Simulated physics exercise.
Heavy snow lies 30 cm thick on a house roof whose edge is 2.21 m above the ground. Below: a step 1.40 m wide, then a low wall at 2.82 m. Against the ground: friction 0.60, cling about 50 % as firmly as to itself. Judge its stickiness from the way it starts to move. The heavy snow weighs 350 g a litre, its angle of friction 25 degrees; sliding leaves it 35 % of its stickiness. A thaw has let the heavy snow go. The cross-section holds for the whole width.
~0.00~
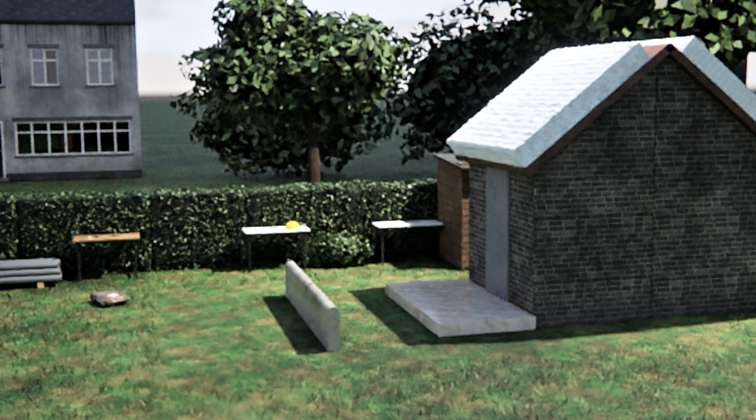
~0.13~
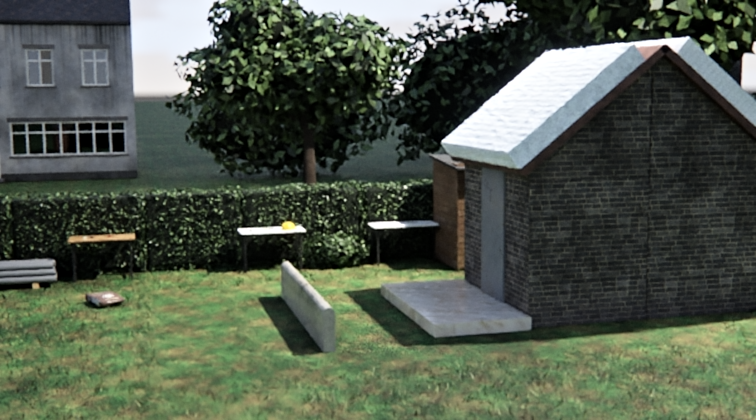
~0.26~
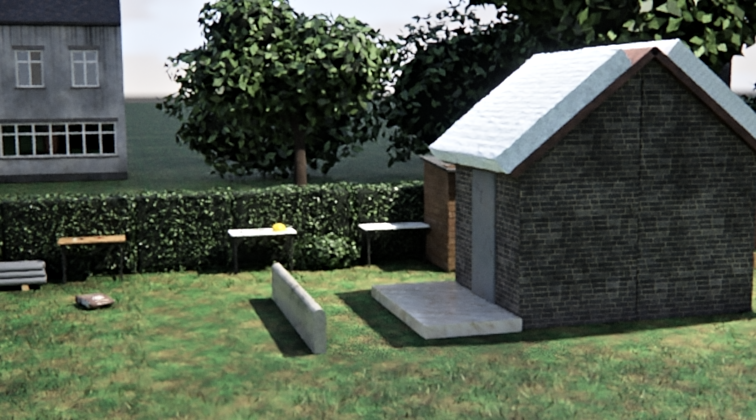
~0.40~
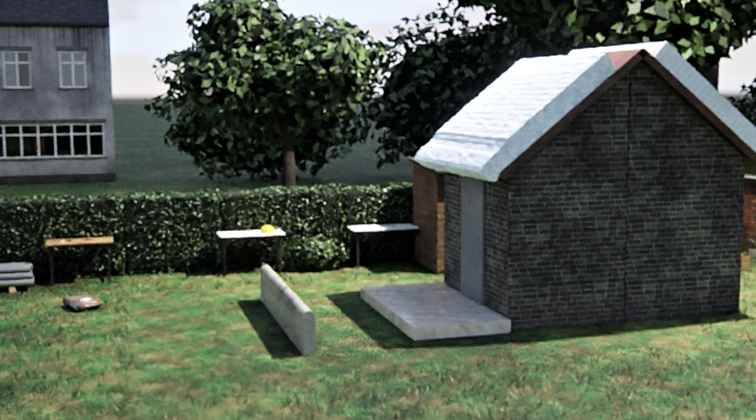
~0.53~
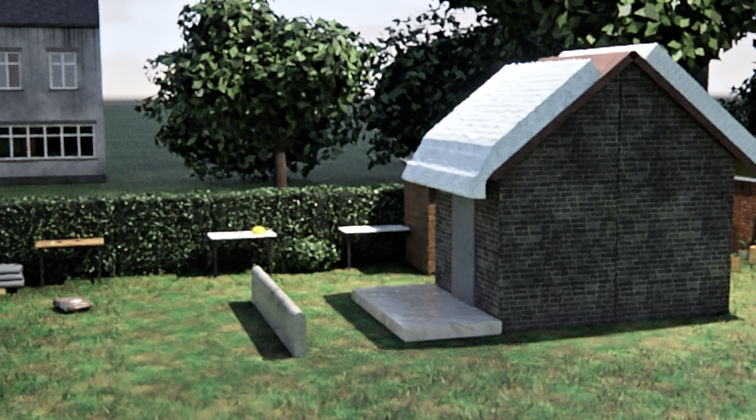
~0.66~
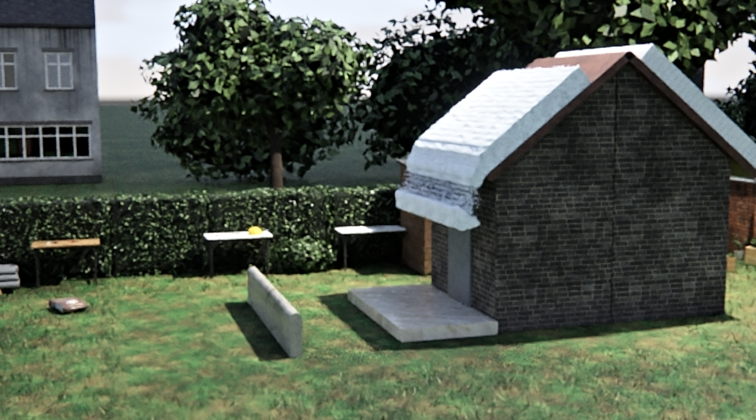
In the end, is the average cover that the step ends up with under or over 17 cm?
It comes out over 17 cm.
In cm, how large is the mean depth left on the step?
About 21 cm.
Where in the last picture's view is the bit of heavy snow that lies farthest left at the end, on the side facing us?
At about (298, 341).
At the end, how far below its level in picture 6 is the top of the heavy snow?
Some 3.2 m.
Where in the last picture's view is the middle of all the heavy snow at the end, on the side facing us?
Near (384, 327).
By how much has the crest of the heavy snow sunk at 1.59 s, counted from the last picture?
About 1.2 m.
After 1.09 s, 74 % of the snow is still up on the roof and 26 % is falling or down.
After 1.59 s, 26 % of the snow is still up on the roof and 74 % is falling or down.
After 2.10 s, none of the snow is still up on the roof and all is falling or down.
After 2.60 s, none of the snow is still up on the roof and all is falling or down.
After 2.70 s, none of the snow is still up on the roof and the snow on the step is 21 cm deep on average.
